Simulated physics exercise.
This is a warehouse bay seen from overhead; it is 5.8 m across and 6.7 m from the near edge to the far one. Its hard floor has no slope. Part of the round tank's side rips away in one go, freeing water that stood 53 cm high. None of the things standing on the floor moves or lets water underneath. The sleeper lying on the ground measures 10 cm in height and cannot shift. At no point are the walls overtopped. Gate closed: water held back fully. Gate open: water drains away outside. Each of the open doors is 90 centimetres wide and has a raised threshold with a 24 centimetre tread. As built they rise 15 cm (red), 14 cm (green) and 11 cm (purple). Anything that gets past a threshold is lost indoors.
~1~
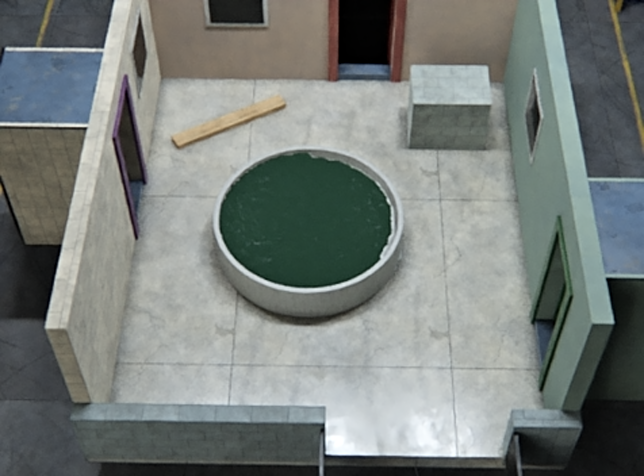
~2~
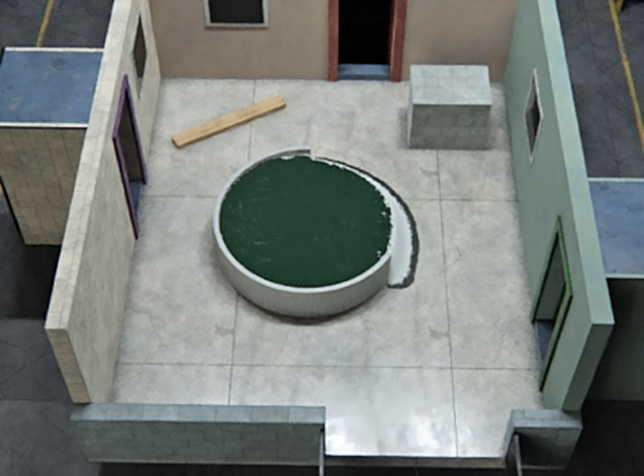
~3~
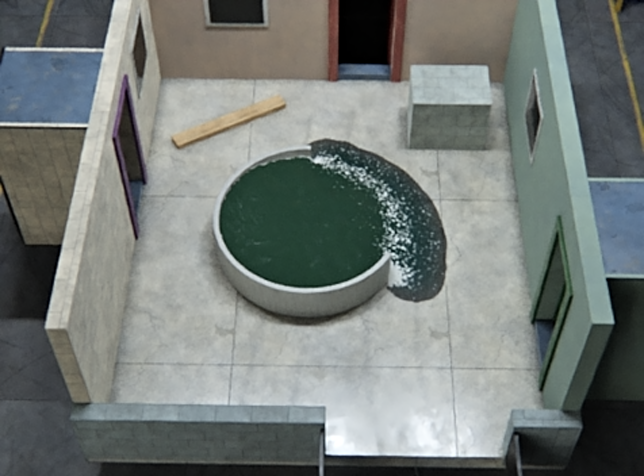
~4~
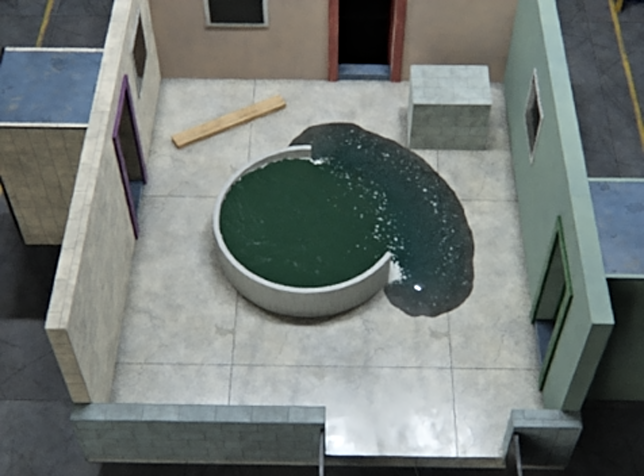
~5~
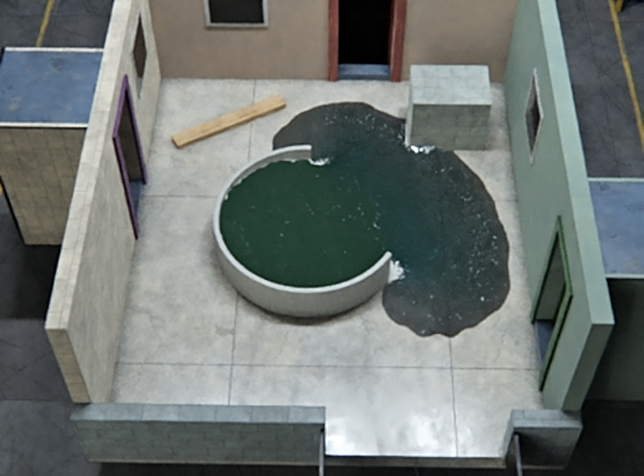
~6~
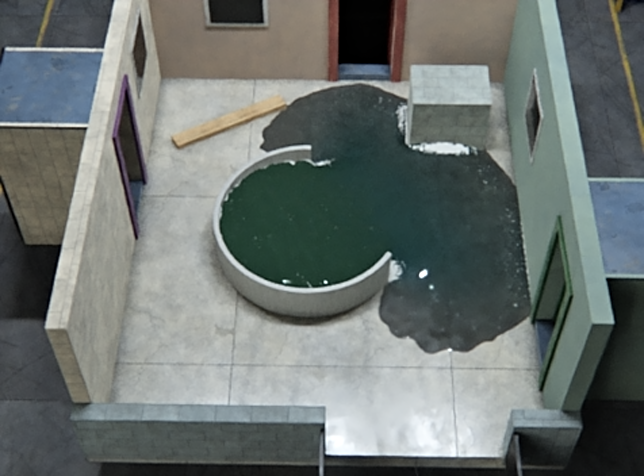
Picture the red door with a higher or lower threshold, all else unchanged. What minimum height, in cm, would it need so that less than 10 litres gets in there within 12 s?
About 23 cm.
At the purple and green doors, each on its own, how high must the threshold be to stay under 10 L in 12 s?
You'd want about 8.5 centimetres at purple and about 7.5 centimetres at green.
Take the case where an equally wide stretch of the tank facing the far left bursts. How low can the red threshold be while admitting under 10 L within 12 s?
Near 12.0 cm.
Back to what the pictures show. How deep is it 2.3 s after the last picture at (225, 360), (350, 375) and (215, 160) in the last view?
In that order: 0, 0 and 0 cm.
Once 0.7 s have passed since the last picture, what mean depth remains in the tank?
About 31 cm.
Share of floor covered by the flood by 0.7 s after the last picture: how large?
Approximately 35 % of the floor.
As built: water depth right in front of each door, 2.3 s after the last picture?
Red door: 19 cm; green door: 8 cm; purple door: 0 cm.
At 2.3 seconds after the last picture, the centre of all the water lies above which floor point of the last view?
(412, 199), roughly.
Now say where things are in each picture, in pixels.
The first frame shows the round tank at (309, 218) is whole and still, 53 cm deep; the red door at (366, 35) is dry.
In the second frame, the gap is at (384, 201), the front 0.3 m out at (407, 281); the back of the round tank holds 53 cm.
In the third frame, the front is at (436, 285), 0.7 m from the gap at (384, 203); 2.2 m2 of floor is wet, 53 cm left at the back.
In the fourth frame, the front is at (353, 128), 1.1 m from the gap at (384, 204); 4.2 m2 of floor is wet, 53 cm left at the back.
In the fifth frame, water pours out at (384, 204) and has run 1.6 m, to (364, 107); about 5 cm deep outside, 53 cm at the back.
In the sixth frame, water pours out at (384, 204) and has run 2.1 m, to (530, 307); about 4 cm deep outside, 53 cm at the back; the red door at (366, 35), 2.8 m from the gap, is still 0.2 m from the nearest water.
Then, 0.7 s after the last picture water covers 35 % of the floor, deepest (32 cm) near (512, 162); 20 cm at the red door, 1 litre in over its 15 cm threshold.
Then, 2.3 s after the last picture water covers 50 % of the floor, deepest (32 cm) near (505, 106); 19 cm at the red door, 44 litres in over its 15 cm threshold.
Then, 11.3 s after the last picture water covers 95 % of the floor, deepest (9 cm) near (111, 397); 5 cm at the red door, 66 litres in over its 15 cm threshold.
At the red door as built, the water peaked near 23 cm, 1.1 s after the last picture.
Run again over the same 12 s with other heights there, 18 litres in over 21 cm, 1 litre over 28 cm. The limit of 10 litres is kept from about 23 cm up.
